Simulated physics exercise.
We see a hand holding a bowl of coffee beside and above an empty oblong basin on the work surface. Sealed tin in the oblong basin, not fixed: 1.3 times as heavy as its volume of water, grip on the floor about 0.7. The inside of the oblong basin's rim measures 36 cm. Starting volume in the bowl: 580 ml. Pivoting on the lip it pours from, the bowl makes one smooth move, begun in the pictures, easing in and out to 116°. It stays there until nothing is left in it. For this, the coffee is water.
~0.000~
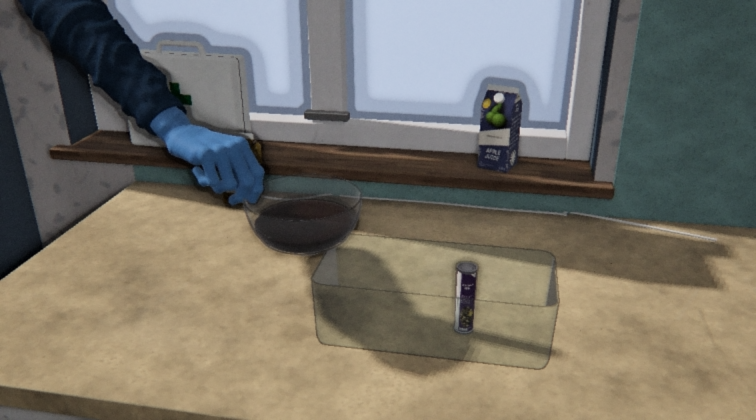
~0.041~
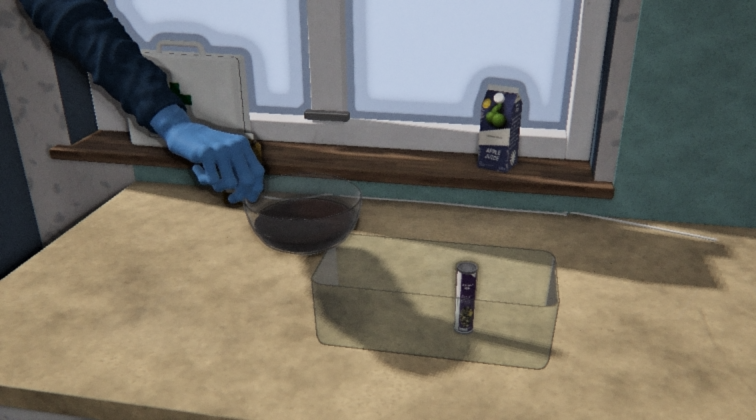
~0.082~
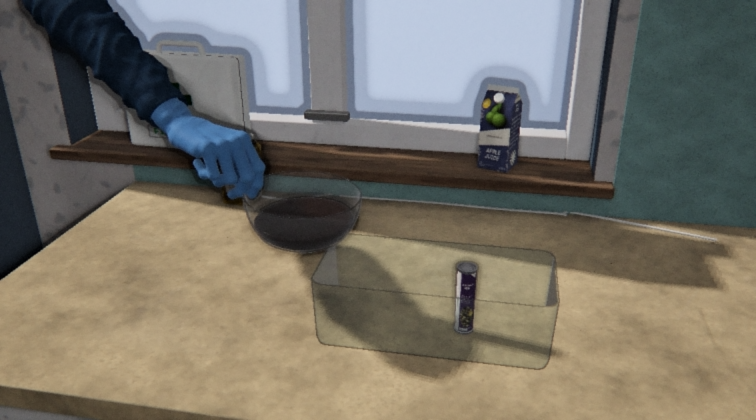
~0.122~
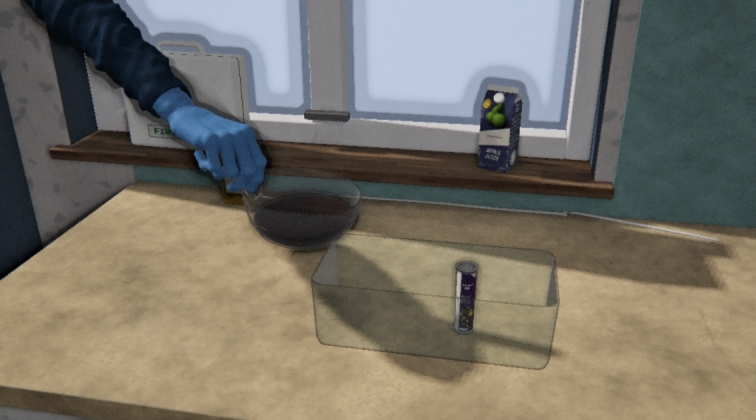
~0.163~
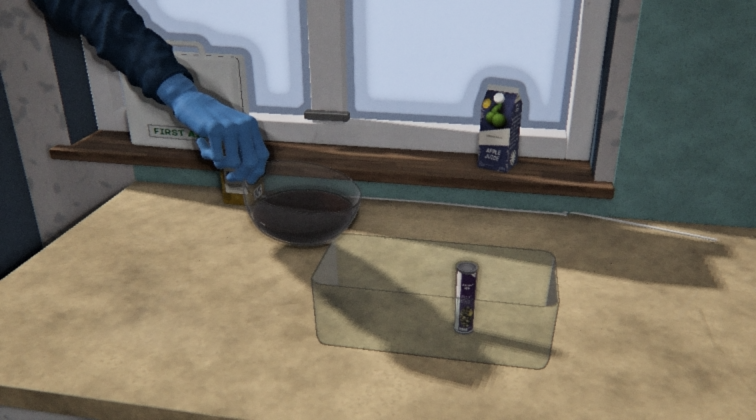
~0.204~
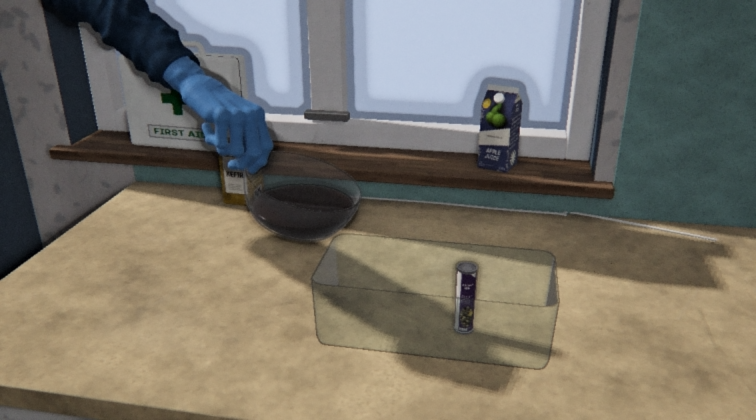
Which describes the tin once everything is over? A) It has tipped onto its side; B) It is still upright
B.
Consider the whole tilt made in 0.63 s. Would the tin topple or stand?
Tips over.
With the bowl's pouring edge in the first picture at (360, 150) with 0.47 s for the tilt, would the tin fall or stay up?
It tumbles.
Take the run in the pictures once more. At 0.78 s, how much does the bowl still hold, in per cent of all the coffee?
About 0 % is still there.
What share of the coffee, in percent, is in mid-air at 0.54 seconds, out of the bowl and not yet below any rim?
Roughly 46 percent.
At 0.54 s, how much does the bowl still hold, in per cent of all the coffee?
At that time about 52 in a hundred parts are still held.
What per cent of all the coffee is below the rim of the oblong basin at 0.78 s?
The fraction sits near 92 in a hundred.
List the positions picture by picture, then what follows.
In the first picture, tilt 0°; pouring edge (360, 201); surface from (258, 214) to (354, 222); the oblong basin's rim runs from (324, 257) to (556, 279); the tin's top is at (467, 270).
In the second picture, tilt 1°; pouring edge (360, 201); surface from (258, 214) to (354, 222).
In the third picture, tilt 3°; pouring edge (360, 201); surface from (258, 212) to (354, 220).
In the fourth picture, tilt 6°; pouring edge (360, 201); surface from (257, 208) to (353, 217).
In the fifth picture, tilt 11°; pouring edge (360, 202); surface from (257, 204) to (353, 213).
In the sixth picture, tilt 17°; pouring edge (359, 202); surface from (256, 197) to (354, 209).
After 0.54 s the tilt is 86° and 51 per cent is still to pour; the tin stands where it began.
After 0.78 s the tilt is 116° and 0 per cent is still to pour; the tin stands where it began.
After 1.03 s the tilt is 116° and 0 per cent is still to pour; the tin stands where it began.
After 1.31 s the tilt is 116° and 0 per cent is still to pour; the tin stands where it began.
In the end the tin stands where it began.
